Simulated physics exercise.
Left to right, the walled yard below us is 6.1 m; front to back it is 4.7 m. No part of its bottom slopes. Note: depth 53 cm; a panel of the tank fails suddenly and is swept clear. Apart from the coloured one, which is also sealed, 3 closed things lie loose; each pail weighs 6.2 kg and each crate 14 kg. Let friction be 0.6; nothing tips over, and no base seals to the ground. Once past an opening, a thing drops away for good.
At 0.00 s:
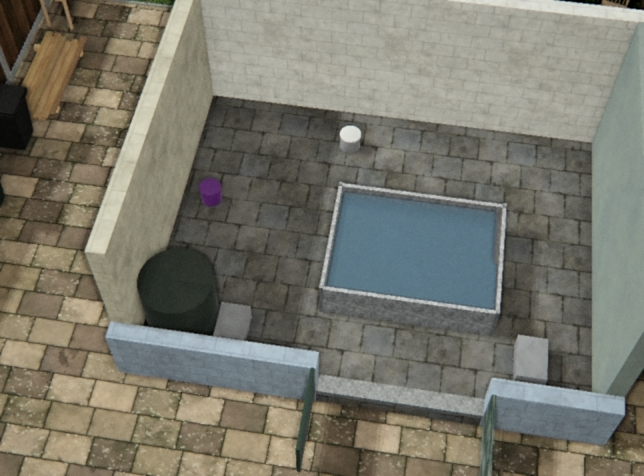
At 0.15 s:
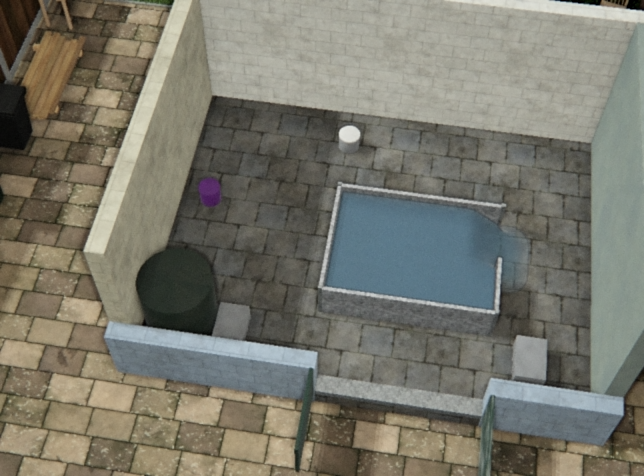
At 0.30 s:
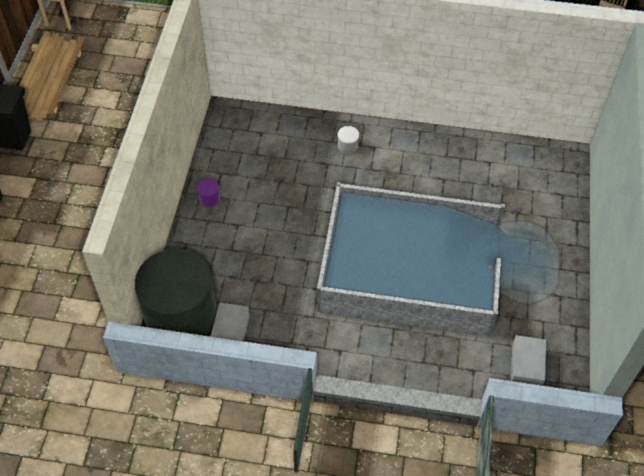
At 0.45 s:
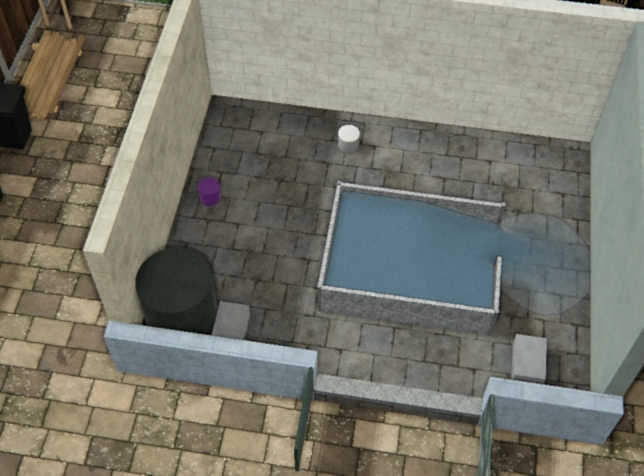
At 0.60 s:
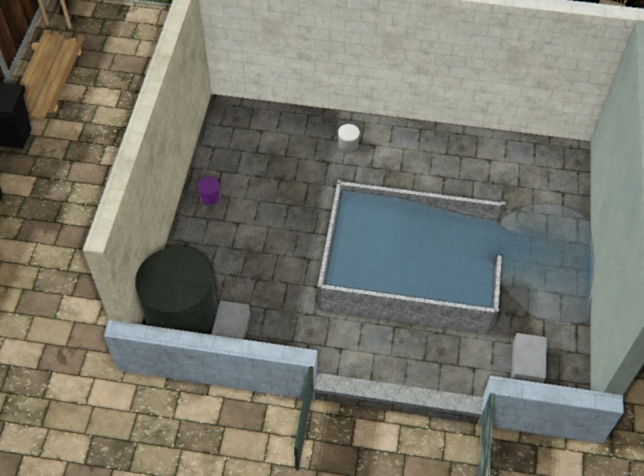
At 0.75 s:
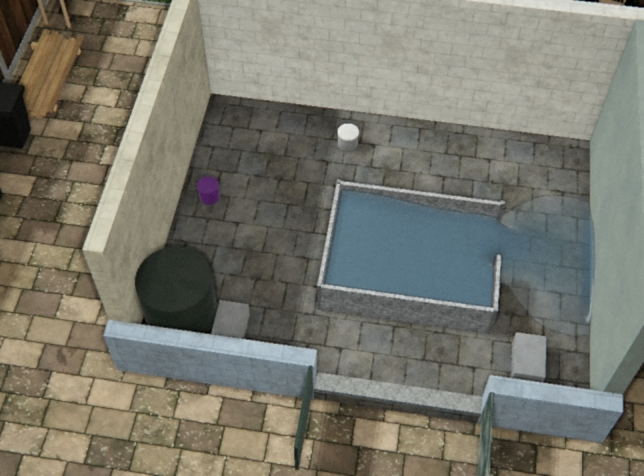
A walled yard with a flat floor of dark grey paving is seen from high above, with paler paving outside. A stone-rimmed tank of blue water sits right of centre, a purple pail to its left, a small white cylinder behind, a dark green drum at front left and two grey blocks near the front. Part of the tank's right side gives way and water spreads rightward across the paving to the right wall, while the loose objects and the view stay still.
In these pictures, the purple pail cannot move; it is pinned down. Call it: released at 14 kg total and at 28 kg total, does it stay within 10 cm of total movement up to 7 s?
At both.
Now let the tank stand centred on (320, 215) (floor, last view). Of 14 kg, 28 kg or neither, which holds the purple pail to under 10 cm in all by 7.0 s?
For that case: Lighter one suffices.
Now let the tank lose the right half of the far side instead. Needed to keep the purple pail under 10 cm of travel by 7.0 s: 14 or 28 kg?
Well, in that case the light one does it.
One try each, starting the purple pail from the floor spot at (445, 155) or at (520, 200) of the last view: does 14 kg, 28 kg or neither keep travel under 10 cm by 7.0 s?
At the first place you need the bigger mass, and at the second the small mass does it.
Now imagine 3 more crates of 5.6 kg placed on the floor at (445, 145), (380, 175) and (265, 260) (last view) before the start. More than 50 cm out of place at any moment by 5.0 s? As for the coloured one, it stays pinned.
Order as listed: Outside the limit, outside the limit, inside the limit.
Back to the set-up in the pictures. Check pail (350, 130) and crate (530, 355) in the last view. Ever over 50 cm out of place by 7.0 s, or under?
Well, the first one crosses the line, and the second one crosses the line.
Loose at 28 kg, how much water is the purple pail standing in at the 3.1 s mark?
Something like 0 centimetres.
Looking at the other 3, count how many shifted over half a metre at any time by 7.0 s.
By my tally, 2.
After 1.4 s the purple pail would be 0 cm from its start with 14 kg and 0 cm from its start with 28 kg; 0 cm of water round it then.
After 3.1 s the purple pail would be 0 cm from its start with 14 kg and 0 cm from its start with 28 kg; 0 cm of water round it then.
After 4.9 s the purple pail would be 0 cm from its start with 14 kg and 0 cm from its start with 28 kg; 1 cm of water round it then.
After 7.0 s the purple pail would be 0 cm from its start with 14 kg and 0 cm from its start with 28 kg; 7 cm of water round it then.
